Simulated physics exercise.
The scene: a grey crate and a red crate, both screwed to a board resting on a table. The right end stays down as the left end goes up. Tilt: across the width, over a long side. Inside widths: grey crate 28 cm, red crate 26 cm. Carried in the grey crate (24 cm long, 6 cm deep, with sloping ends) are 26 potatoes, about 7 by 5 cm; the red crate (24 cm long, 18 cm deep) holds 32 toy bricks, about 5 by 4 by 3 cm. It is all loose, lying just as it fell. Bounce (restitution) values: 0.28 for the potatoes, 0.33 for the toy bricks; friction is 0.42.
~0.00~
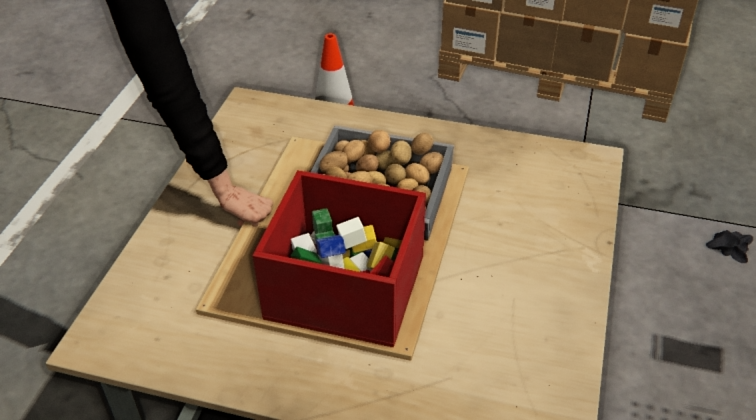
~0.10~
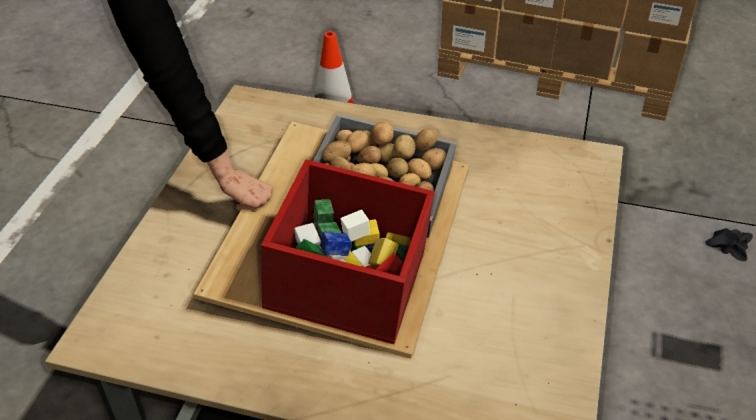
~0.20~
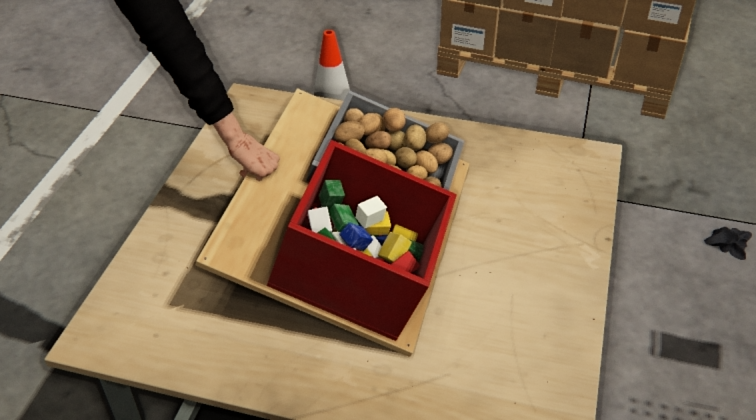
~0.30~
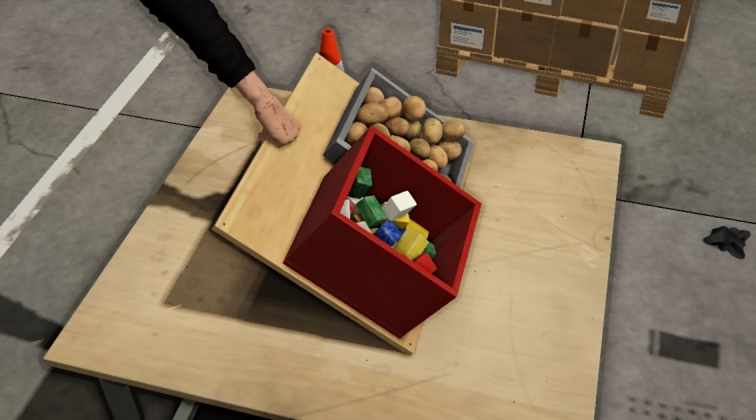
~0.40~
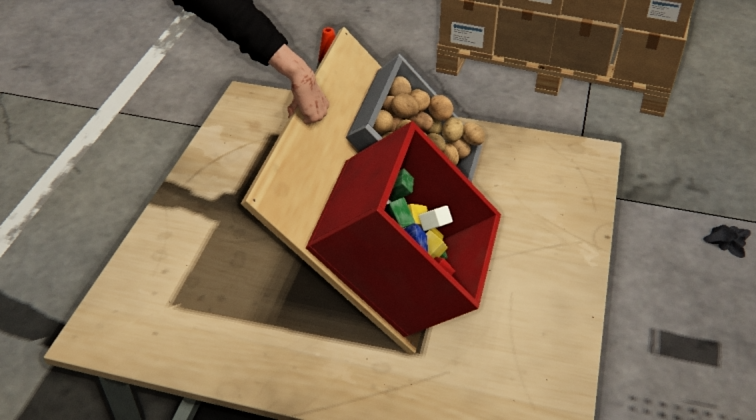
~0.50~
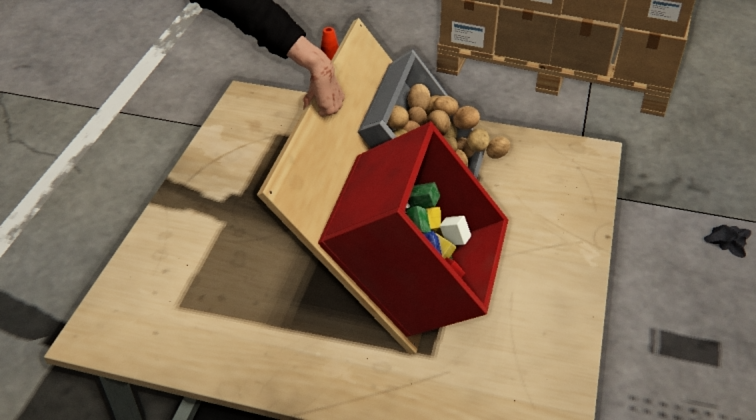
The clip opens on a board lying flat on a table, carrying a grey crate of potatoes and a red crate of toy bricks. A hand raises the board's left side, tilting both crates steeply rightward; the bricks shift toward the lower side, and finally a potato leaves the grey crate.
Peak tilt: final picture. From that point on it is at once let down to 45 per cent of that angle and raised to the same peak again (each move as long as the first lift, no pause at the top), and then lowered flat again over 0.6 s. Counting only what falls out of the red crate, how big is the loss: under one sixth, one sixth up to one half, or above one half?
Under one sixth.
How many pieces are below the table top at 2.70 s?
At that time, the count is near 3.
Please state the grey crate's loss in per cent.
Grey crate: 30%.
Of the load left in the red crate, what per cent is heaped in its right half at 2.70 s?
I'd put it at around 80 percent.
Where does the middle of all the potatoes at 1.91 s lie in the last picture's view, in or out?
Middle: About (414, 171) px.
After 0.85 s, tilt 30°; 7 of 26 out of the grey crate and 0 of 32 out of the red crate.
After 1.29 s, tilt 41°; 7 of 26 out of the grey crate and 0 of 32 out of the red crate.
After 1.91 s, tilt 12°; 8 of 26 out of the grey crate and 0 of 32 out of the red crate.
When it is over (at 2.70 s), 8 of 26 out of the grey crate and 0 of 32 out of the red crate. Asked share, 0 of 32, 0 per cent.
